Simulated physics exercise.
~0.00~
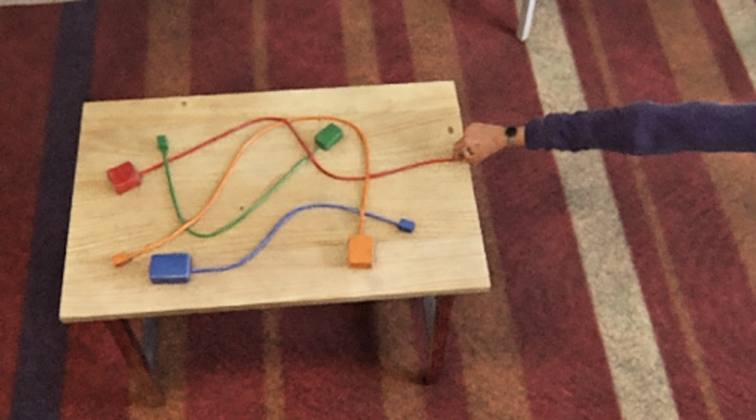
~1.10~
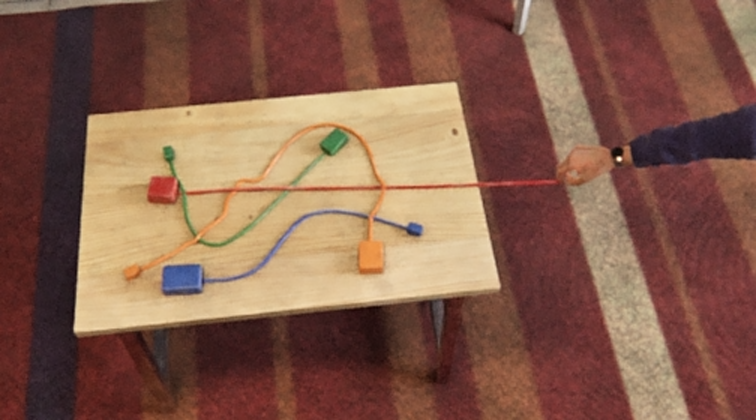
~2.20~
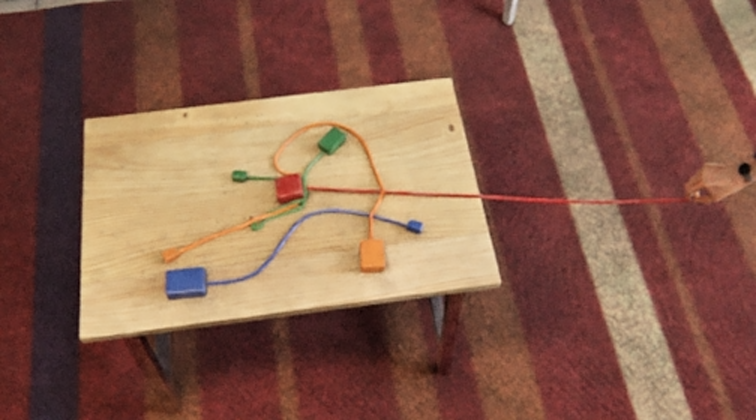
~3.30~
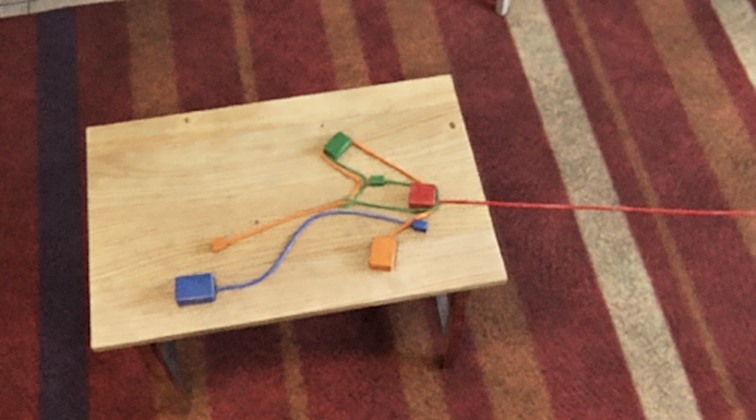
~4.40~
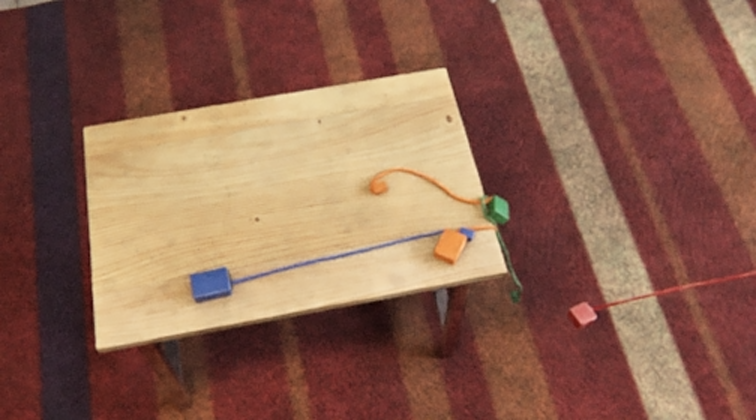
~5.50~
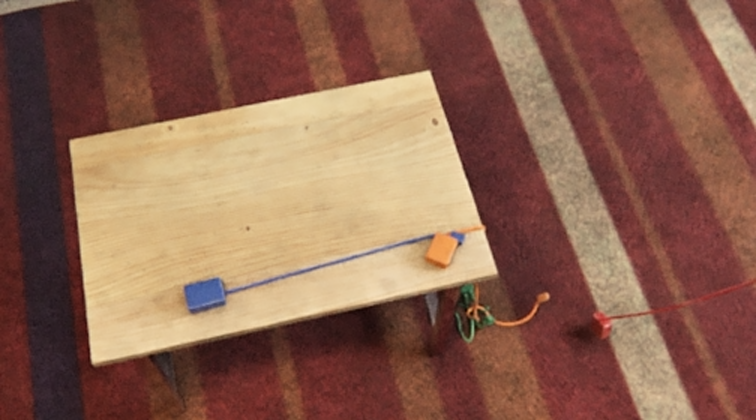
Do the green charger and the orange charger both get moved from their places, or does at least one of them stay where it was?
Both get moved. The green charger is dragged over the right edge of the table, while the orange charger slides to the right but stays on top.
